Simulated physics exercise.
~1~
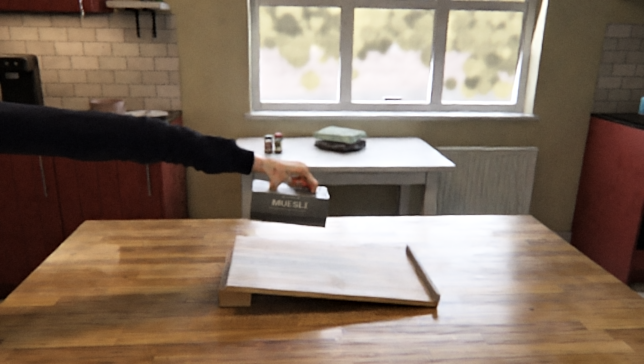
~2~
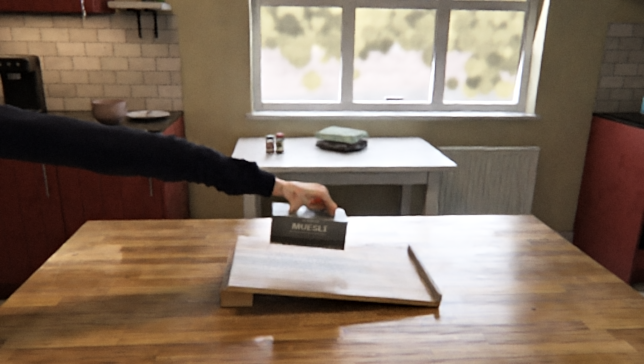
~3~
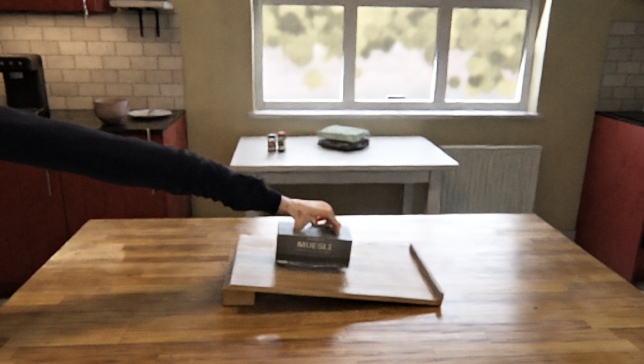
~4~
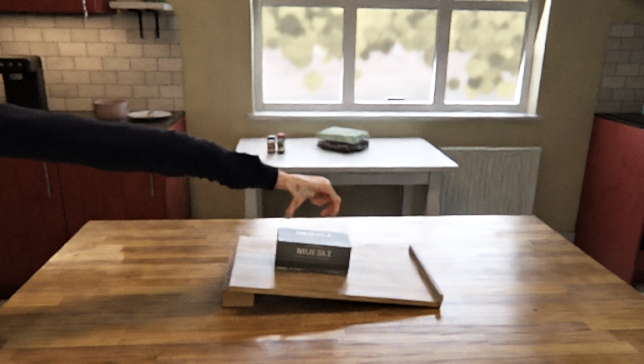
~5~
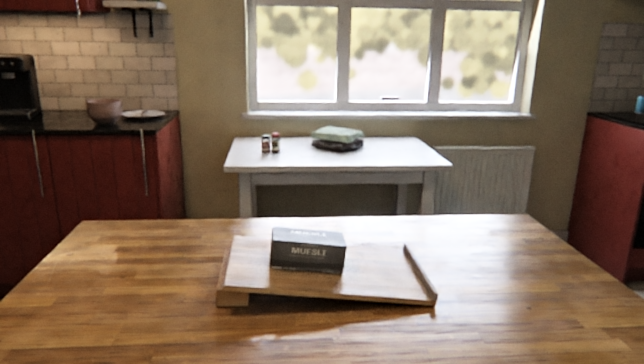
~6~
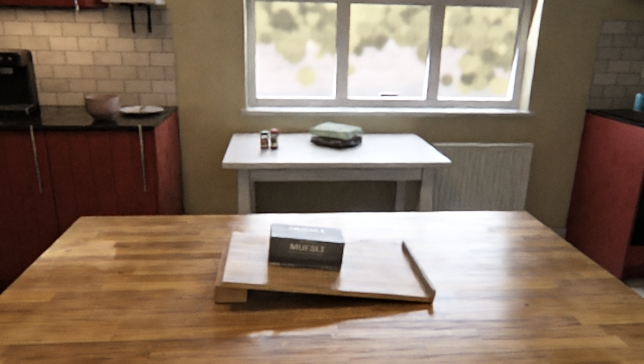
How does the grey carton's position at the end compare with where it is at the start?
At the start it is held in a hand above the far side of the board, and at the end it sits on the board by itself, lower and slightly further right in view.
